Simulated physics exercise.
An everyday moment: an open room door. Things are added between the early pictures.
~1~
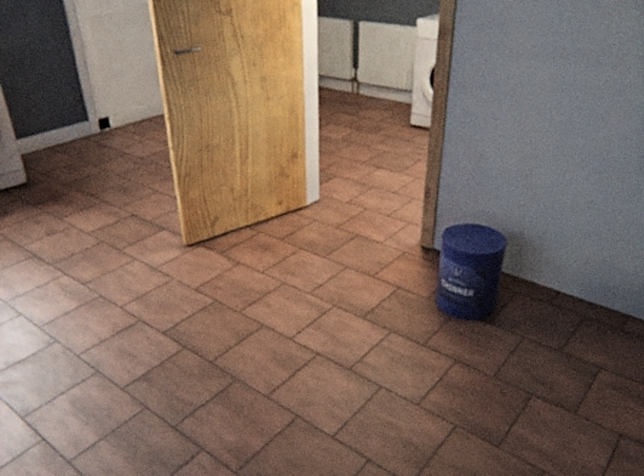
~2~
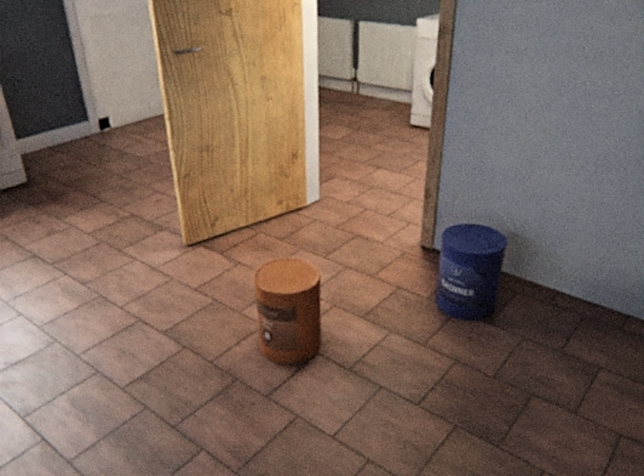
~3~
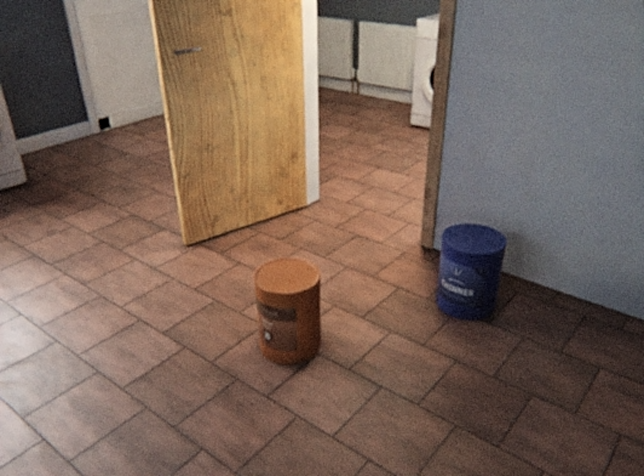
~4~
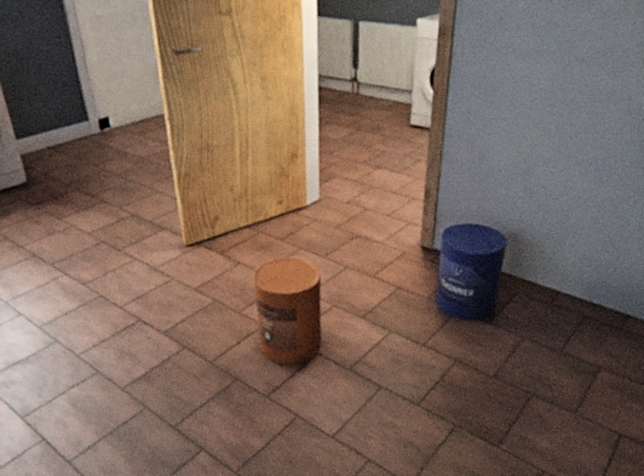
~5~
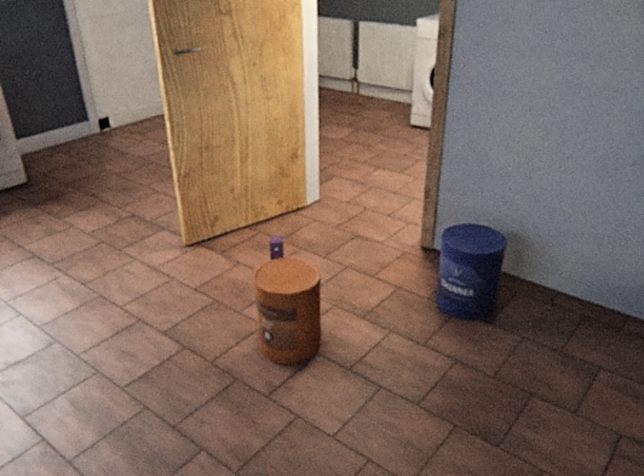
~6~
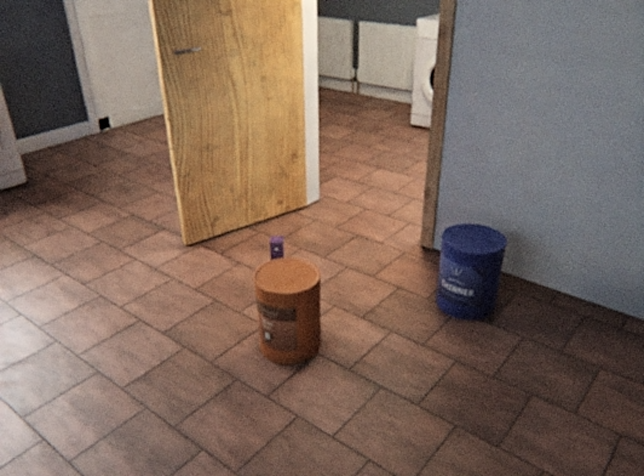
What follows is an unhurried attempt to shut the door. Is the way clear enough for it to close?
It shuts.
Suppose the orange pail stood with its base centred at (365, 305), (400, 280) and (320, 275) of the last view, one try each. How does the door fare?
First, it reaches the frame; second, it reaches the frame; third, it closes.
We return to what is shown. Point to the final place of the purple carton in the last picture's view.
At about (328, 263).
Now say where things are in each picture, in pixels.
The first picture shows door wide open and still.
The second picture shows door wide open and still; orange pail (289, 311); blue pail (470, 271).
The third picture shows door wide open and still; orange pail (289, 311); blue pail (470, 271).
The fourth picture shows door wide open and still; orange pail (289, 311); blue pail (470, 271).
The fifth picture shows door wide open and still; orange pail (289, 311); blue pail (470, 271).
The sixth picture shows door wide open and still; purple carton (278, 257); orange pail (289, 311).
Then, 1.10 s on from there, door at 57°; purple carton shifted about its own width near (295, 259).
Then, 1.40 s on from there, door at 40°; purple carton shifted well along near (327, 264).
In the end, door at 0°; moved from the start, purple carton; the other 2 unmoved. At the end, from the last picture's camera, purple carton near (328, 263).
